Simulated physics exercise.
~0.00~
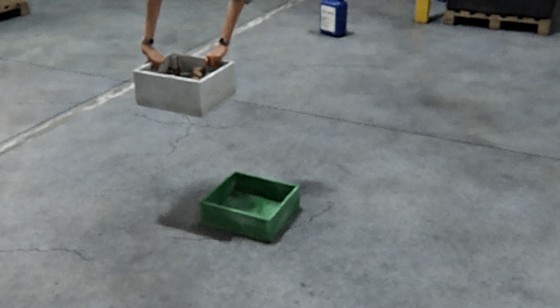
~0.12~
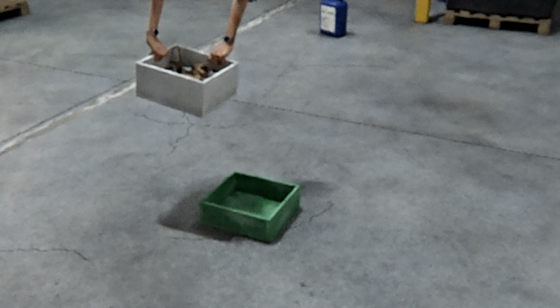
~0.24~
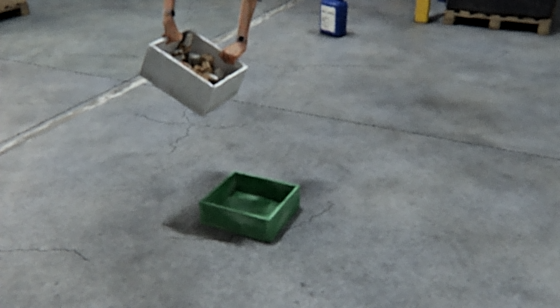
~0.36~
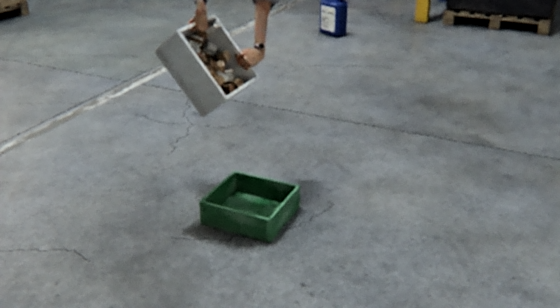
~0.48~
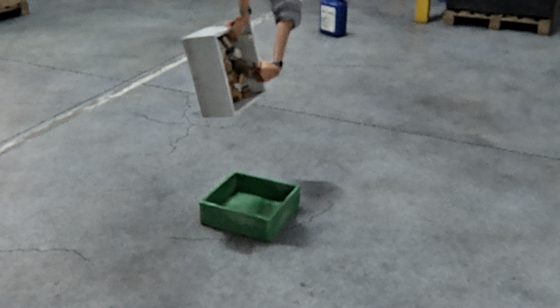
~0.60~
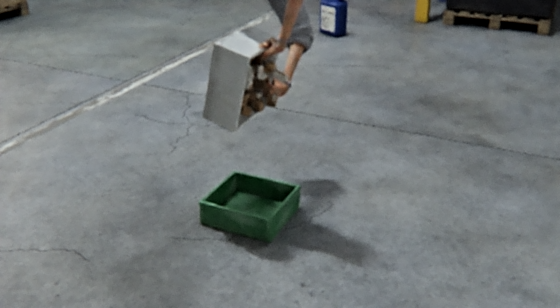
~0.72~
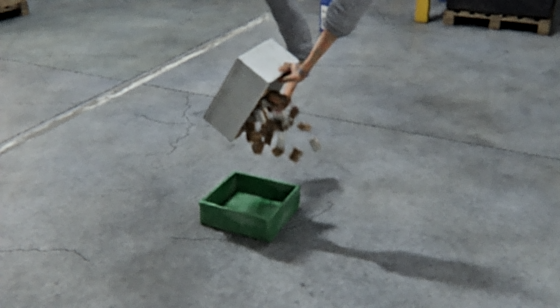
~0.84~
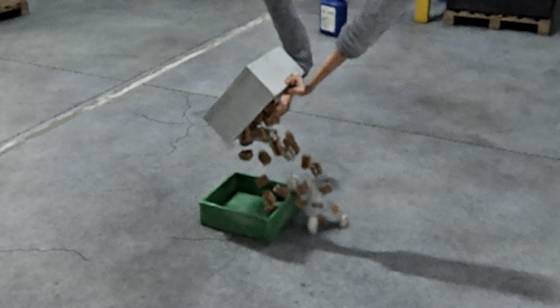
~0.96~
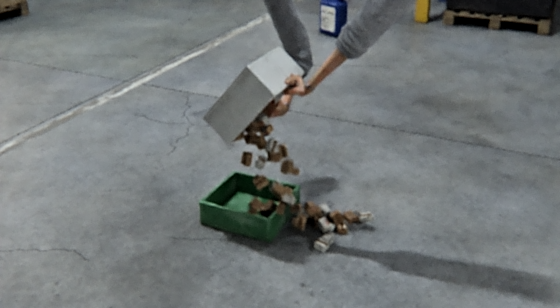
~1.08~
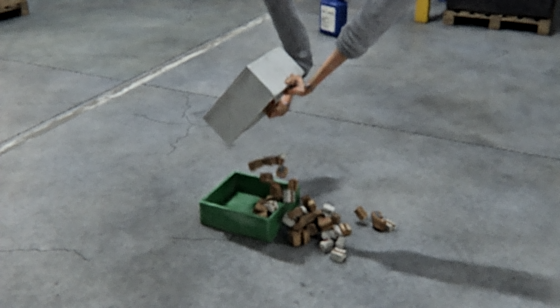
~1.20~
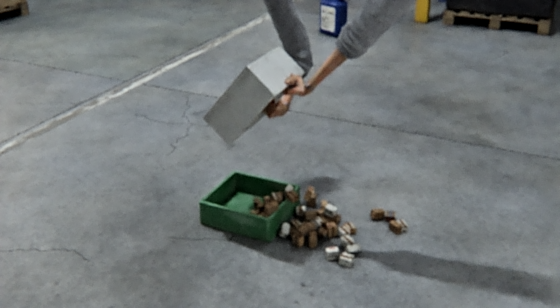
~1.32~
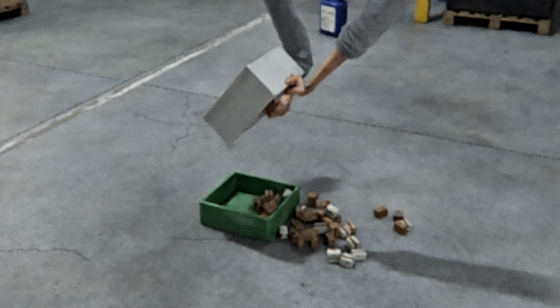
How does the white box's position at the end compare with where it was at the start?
It starts upright, above and to the left of the green tray. By the end it is further right and slightly lower, held tipped over above the tray.
